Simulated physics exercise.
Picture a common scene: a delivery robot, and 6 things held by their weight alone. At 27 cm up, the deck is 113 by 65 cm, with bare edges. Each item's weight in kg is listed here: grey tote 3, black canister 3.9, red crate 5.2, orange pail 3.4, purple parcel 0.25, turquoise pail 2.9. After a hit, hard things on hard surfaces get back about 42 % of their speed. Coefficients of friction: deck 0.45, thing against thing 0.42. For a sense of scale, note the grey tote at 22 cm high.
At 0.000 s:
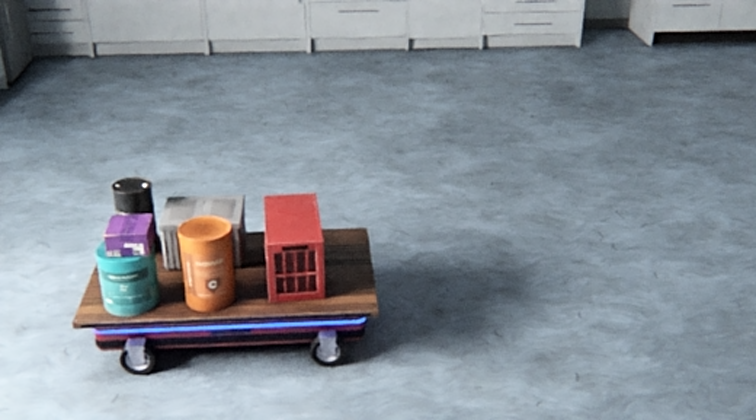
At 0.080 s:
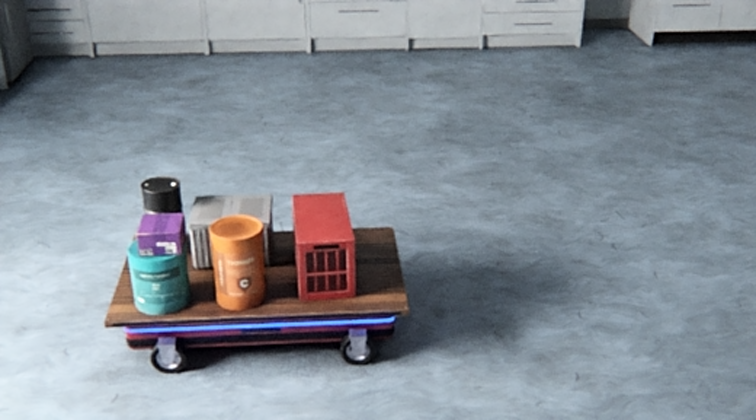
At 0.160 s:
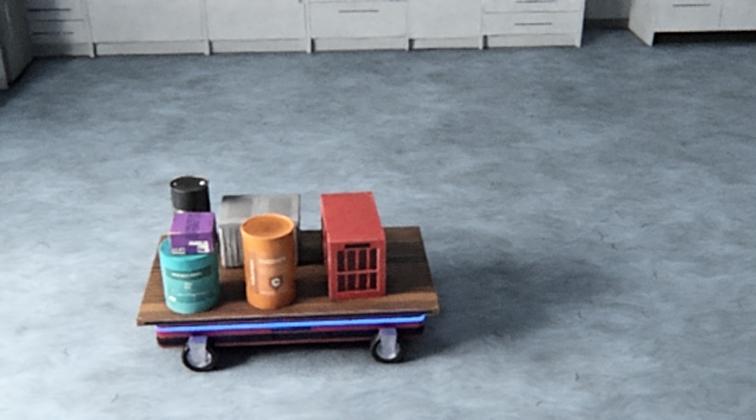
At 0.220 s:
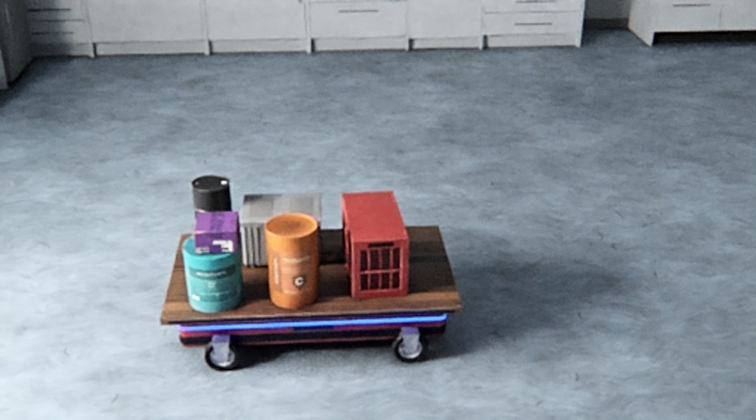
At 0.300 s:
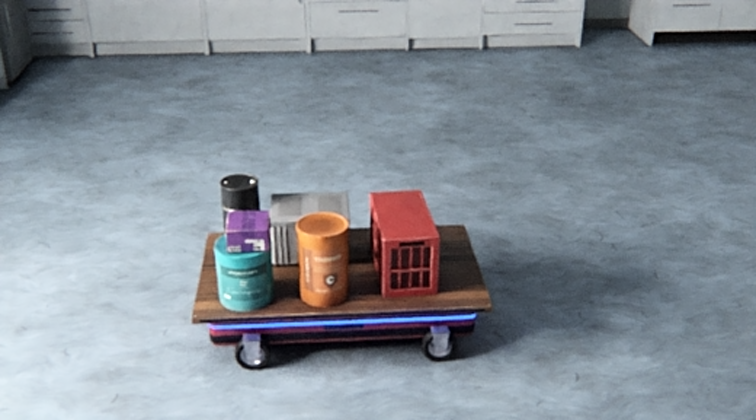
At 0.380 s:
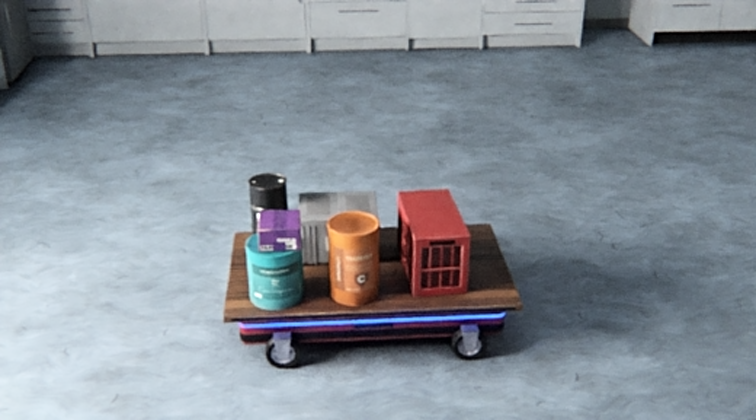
In a room with pale cabinets along the back wall, a low wheeled robot with a wooden deck rolls steadily to the right across the grey floor, carrying a red crate, grey tote, purple parcel, black canister and two pails.
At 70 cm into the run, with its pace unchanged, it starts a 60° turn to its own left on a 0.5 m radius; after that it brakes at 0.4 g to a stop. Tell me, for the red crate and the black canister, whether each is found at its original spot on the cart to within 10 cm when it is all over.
Red crate: Out of place; black canister: In place.
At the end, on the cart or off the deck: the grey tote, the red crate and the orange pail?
Grey tote: Stays in bounds; red crate: Goes out of bounds; orange pail: Goes out of bounds.
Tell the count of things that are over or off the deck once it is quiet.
That makes 4.
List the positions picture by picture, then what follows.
In the first picture, 0 cm covered; red crate (293, 246).
In the second picture, 12 cm covered; purple parcel (162, 234); turquoise pail (160, 274).
In the third picture, 24 cm covered; grey tote (262, 230); orange pail (270, 262).
In the fourth picture, 33 cm covered; purple parcel (217, 232); turquoise pail (214, 272).
In the fifth picture, 45 cm covered; grey tote (311, 229); orange pail (324, 260).
In the sixth picture, 57 cm covered; red crate (432, 241); black canister (270, 213).
After 0.98 s, 147 cm covered, turned 59°; red crate, orange pail and purple parcel now off the deck; turquoise pail 4° off upright; grey tote moved 10 cm.
After 1.48 s, 181 cm covered, turned 60°, stopped; turquoise pail now off the deck; grey tote moved 10 cm.
In the end (2.5 s), off the deck, red crate, orange pail, purple parcel and turquoise pail; the other 2 under 10 cm from the start. At the end, from the last picture's camera, black canister near (432, 163).
